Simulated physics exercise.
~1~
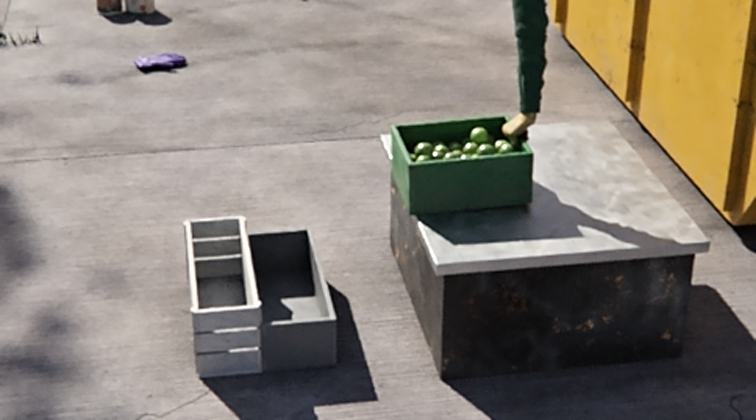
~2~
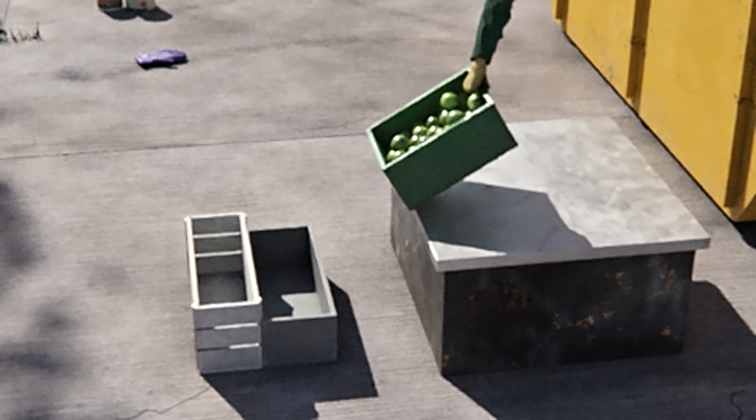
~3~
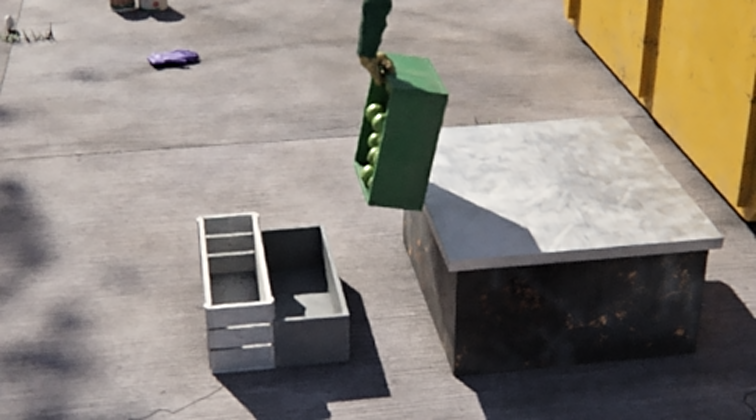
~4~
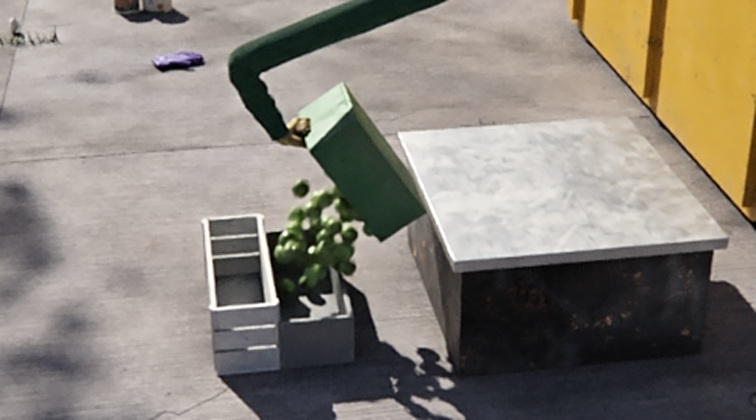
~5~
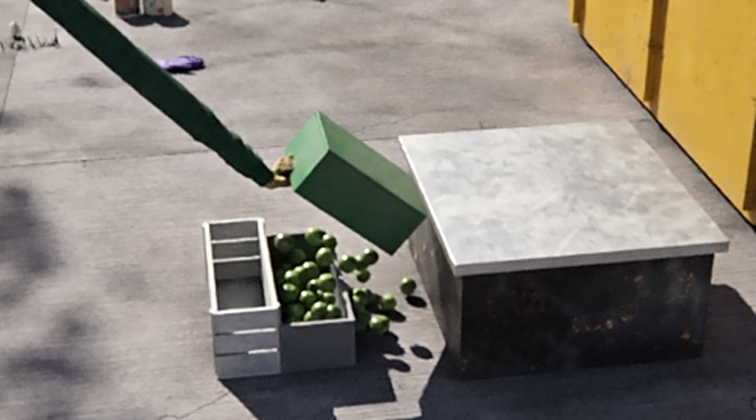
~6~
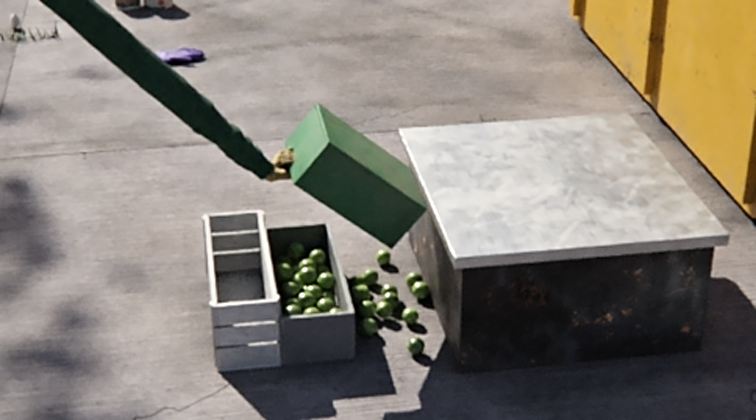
A green-sleeved arm tips green apples from a tote into a grey box, spilling some.
